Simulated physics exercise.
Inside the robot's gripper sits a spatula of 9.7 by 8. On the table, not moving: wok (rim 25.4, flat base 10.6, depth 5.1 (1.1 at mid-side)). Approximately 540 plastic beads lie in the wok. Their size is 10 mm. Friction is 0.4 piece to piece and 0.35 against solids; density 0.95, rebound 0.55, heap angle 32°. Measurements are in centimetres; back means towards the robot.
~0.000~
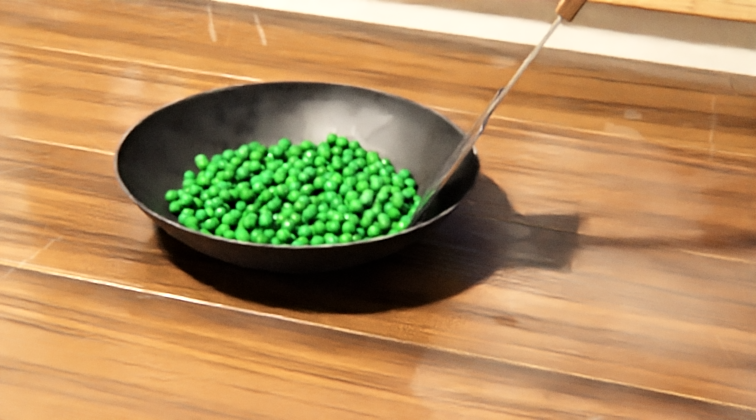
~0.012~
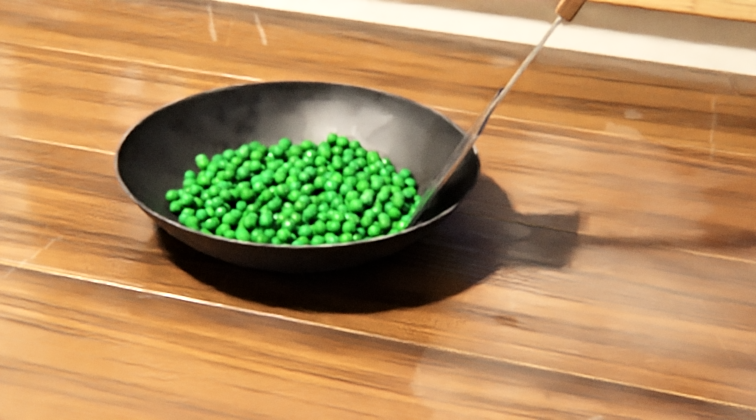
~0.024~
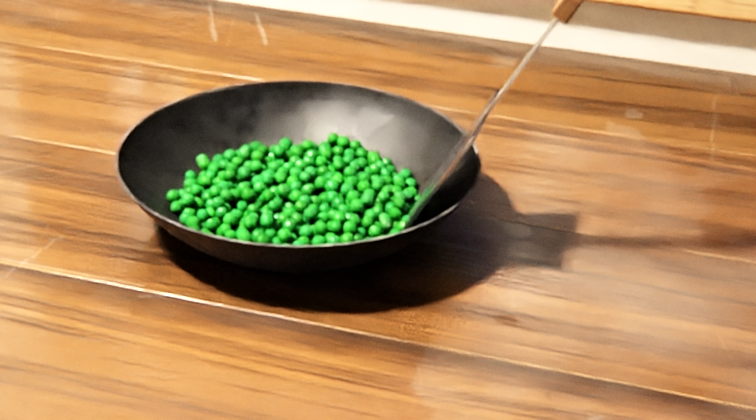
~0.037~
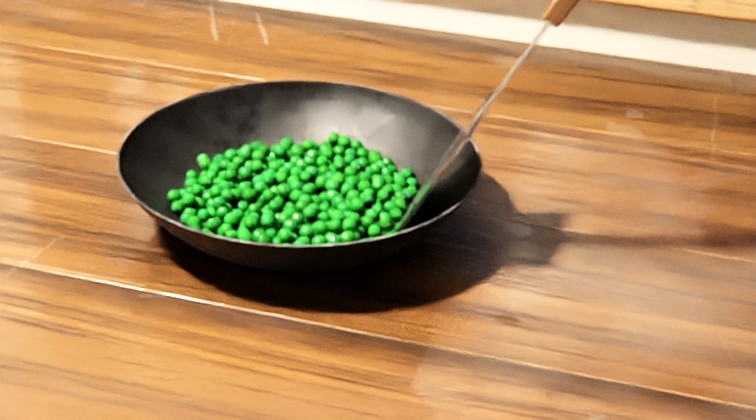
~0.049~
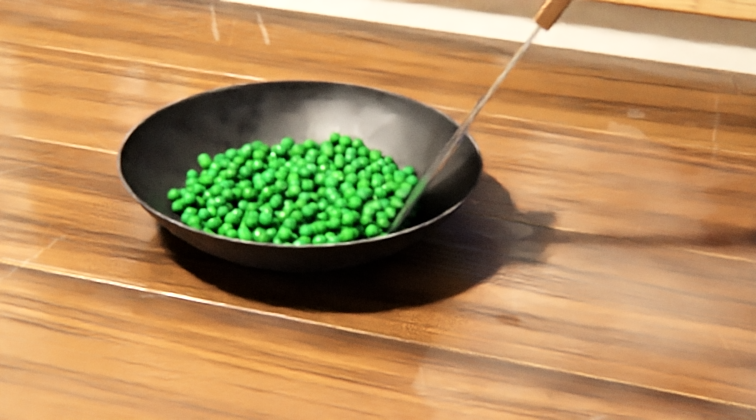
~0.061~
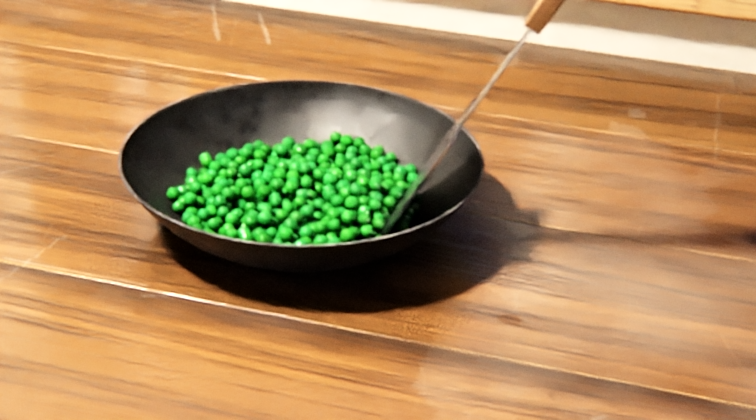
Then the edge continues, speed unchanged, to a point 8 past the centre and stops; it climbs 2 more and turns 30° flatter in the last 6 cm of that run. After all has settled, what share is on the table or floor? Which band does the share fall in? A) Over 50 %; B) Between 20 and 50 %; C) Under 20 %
Answer: C.
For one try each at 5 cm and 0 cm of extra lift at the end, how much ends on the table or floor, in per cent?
5 and 10 per cent.
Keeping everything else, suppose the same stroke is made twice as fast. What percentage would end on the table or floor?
Some 25 in a hundred.
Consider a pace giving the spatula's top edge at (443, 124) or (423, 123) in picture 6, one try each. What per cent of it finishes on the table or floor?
Near 15 per cent in the first try and near 30 per cent in the second.
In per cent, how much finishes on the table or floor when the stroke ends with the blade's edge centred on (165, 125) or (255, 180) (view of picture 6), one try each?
Roughly 25 and 0 per cent.
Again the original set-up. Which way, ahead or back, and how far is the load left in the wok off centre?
Some 4.5 cm ahead.
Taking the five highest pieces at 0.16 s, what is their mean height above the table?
About 4 cm.
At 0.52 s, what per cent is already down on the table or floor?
Fraction noted: Close to 5 per cent.
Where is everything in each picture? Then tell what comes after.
Spatula top edge at (492, 110), sloping 61°; upper third of the load around (301, 193), from x 170 to 420, top at y 140; 542 in the wok, in the first frame.
Spatula top edge at (491, 110), sloping 61°; upper third of the load around (302, 193), from x 170 to 420, top at y 140, in the second frame.
Spatula top edge at (488, 112), sloping 61°; upper third of the load around (302, 193), from x 175 to 420, top at y 140, in the third frame.
Spatula top edge at (480, 116), sloping 61°; upper third of the load around (303, 191), from x 175 to 420, top at y 140, in the fourth frame.
Spatula top edge at (471, 119), sloping 61°; upper third of the load around (304, 191), from x 175 to 415, top at y 140, in the fifth frame.
Spatula top edge at (463, 122), sloping 61°; upper third of the load around (304, 189), from x 175 to 415, top at y 135; 542 in the wok, in the sixth frame.
After 0.16 s, sloping 61°, highest piece 4 above the table; 542 in the wok.
After 0.27 s, sloping 50°, highest piece 6 above the table; 542 in the wok.
After 0.52 s, sloping 31°, highest piece 6 above the table; 515 in the wok, 24 on the table or floor, 3 on the blade or in flight.
After 1.57 s, sloping 31°, highest piece 6 above the table; 515 in the wok, 27 on the table or floor.
At rest, 515 in the wok, 27 on the table or floor. That is 5 % on the table or floor.
